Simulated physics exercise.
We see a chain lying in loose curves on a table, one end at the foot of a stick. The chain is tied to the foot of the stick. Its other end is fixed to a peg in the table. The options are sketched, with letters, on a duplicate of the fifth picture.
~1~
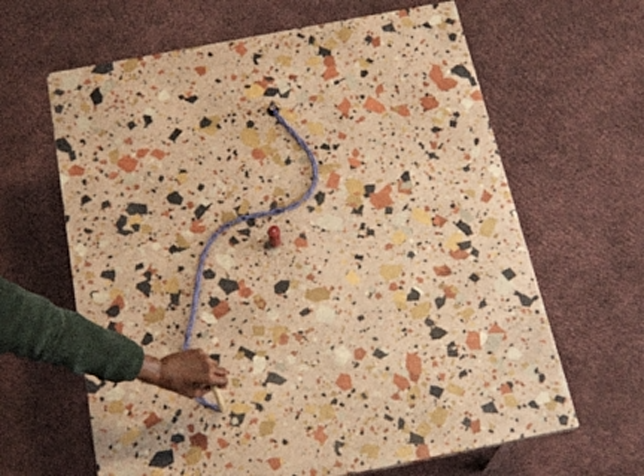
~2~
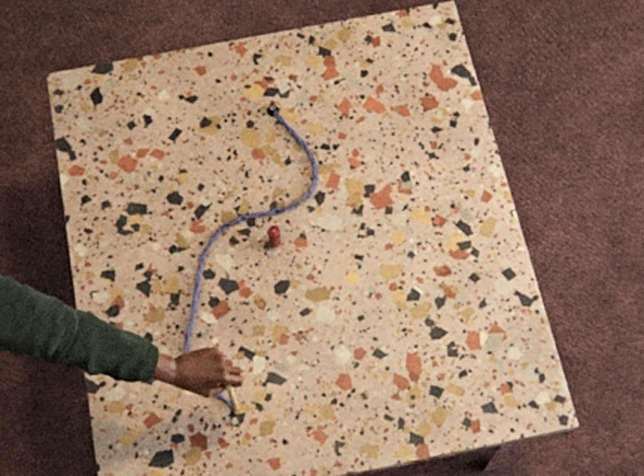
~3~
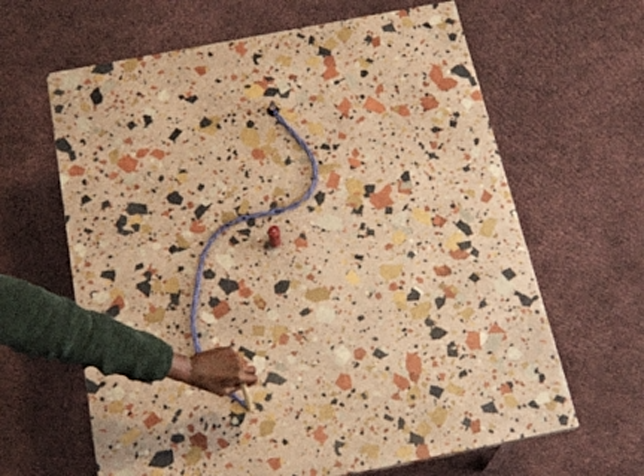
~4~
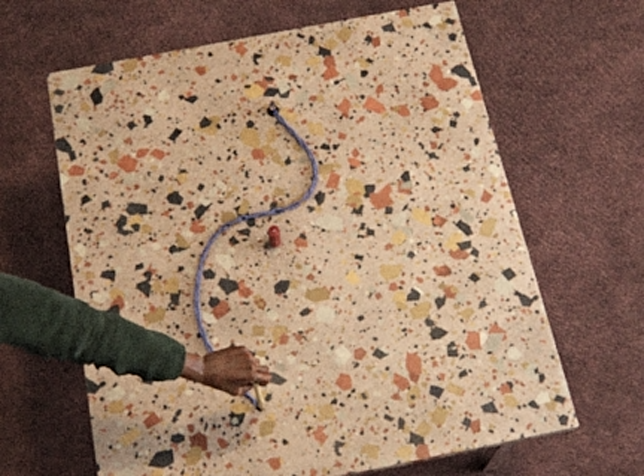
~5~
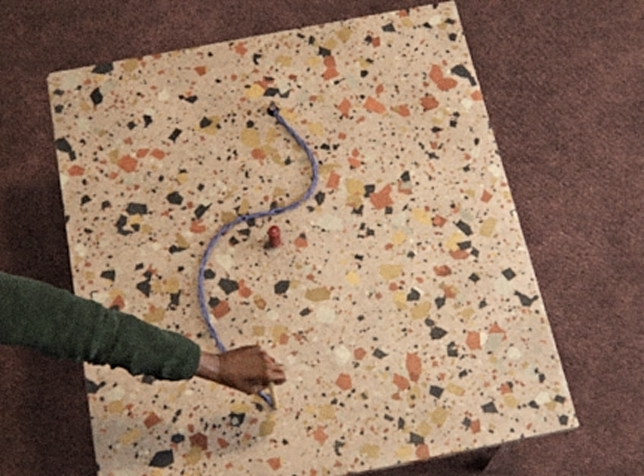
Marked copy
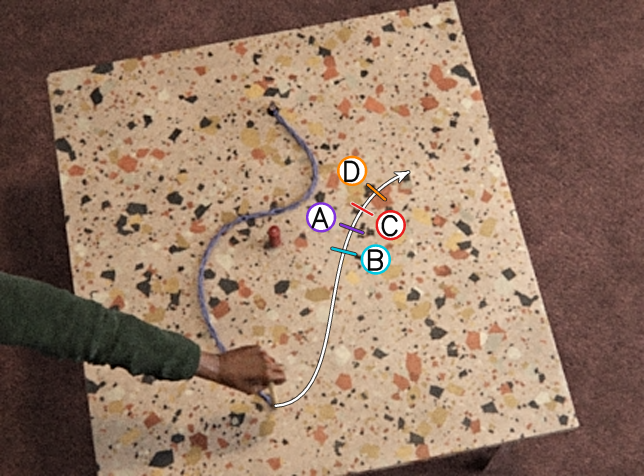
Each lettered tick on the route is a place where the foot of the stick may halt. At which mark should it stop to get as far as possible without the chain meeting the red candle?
It can go as far as D.
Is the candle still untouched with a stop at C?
Yes.
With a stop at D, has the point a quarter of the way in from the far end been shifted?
No.
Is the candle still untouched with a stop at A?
Yes.
On the marked copy, A at (352, 229); B at (344, 251); C at (362, 209); D at (376, 192); the route from (275, 406) via (337, 282) to (409, 172).
Taking D. A third of the way, foot of the stick (326, 339), middle of the chain (227, 232).
Two thirds of the way, foot of the stick (343, 253), middle of the chain (227, 232).
When it is over, foot of the stick (376, 193), middle of the chain (227, 232); nothing has been touched.
As for the rest, A is safe but short; B is safe but short; C is safe but short.
